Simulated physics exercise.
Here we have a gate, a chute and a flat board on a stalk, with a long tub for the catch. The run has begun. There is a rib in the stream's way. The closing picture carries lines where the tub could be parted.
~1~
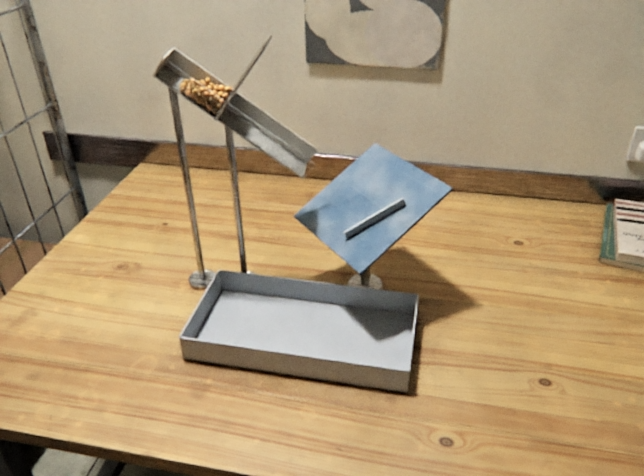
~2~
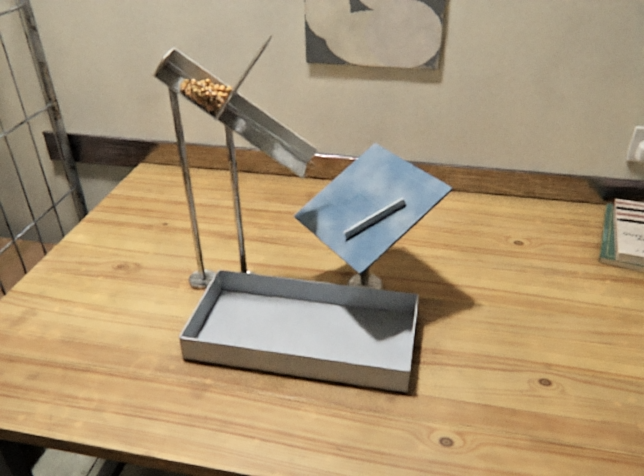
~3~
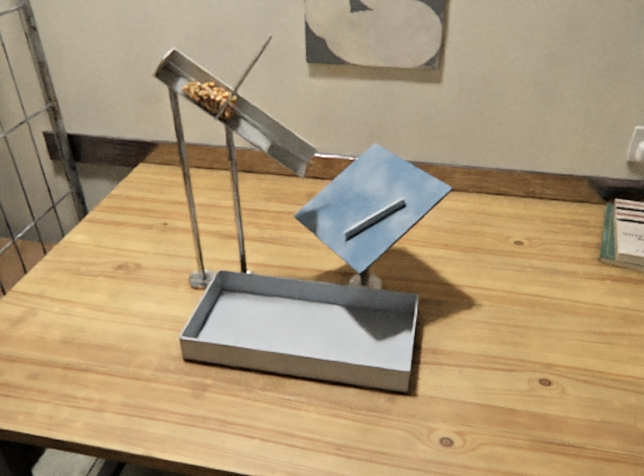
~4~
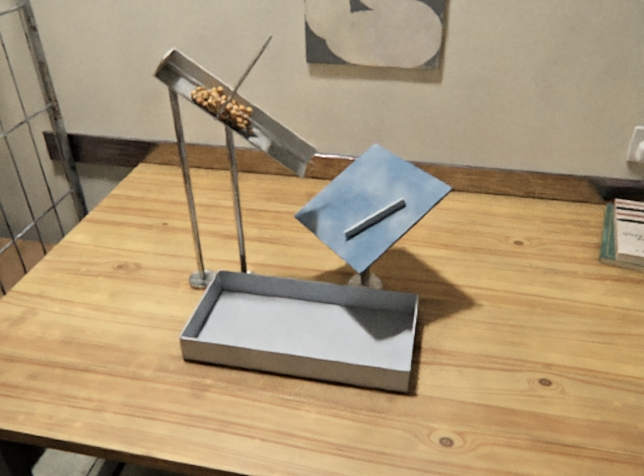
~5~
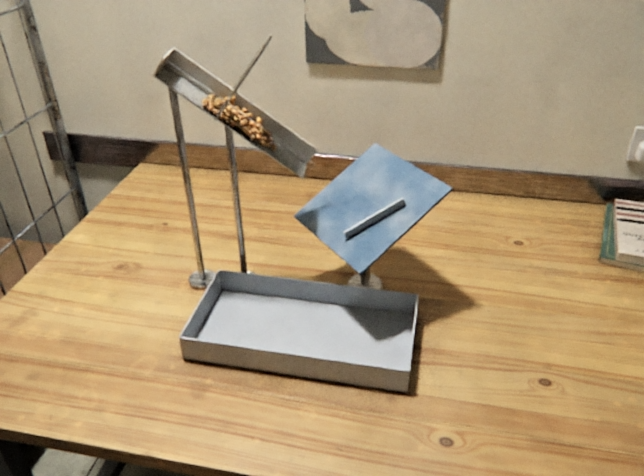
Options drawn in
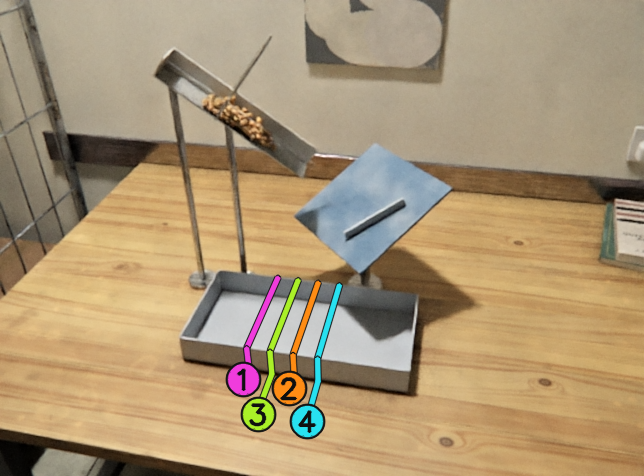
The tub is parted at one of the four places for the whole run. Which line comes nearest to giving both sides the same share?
3 beats the others.
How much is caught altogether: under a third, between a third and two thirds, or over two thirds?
About that: Over two thirds.
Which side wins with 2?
More lands on the left.
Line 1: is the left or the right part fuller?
More lands on the right.
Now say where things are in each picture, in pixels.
Load behind the gate at (207, 95), round wooden beads; lip of the chute at (305, 171), sloping fairly steeply, in the first frame.
Middle of the board at (368, 203), tilted fairly steeply; middle of its low edge at (324, 243); of its high edge at (411, 164), in the second frame.
Front corners of the tub at (179, 337) and (409, 371), empty; front of the load at (234, 114), in the third frame.
Middle of the load at (223, 109); its front at (250, 131), about a third of the way to the lip; rib from (403, 198) to (343, 233), in the fourth frame.
Middle of the load at (235, 119); its front at (274, 149), about two thirds of the way to the lip, in the fifth frame.
On the marked copy, line 1 crosses the front rim at (246, 347); line 2 crosses the front rim at (293, 354); line 3 crosses the front rim at (270, 350); line 4 crosses the front rim at (317, 357).
Choosing 1, of what is caught, a small part on the left of the divider, nearly all on the right.
Choosing 2, of what is caught, most on the left of the divider, about a quarter on the right.
Choosing 3, of what is caught, about half on the left of the divider, about half on the right.
Choosing 4, of what is caught, nearly all on the left of the divider, a small part on the right.
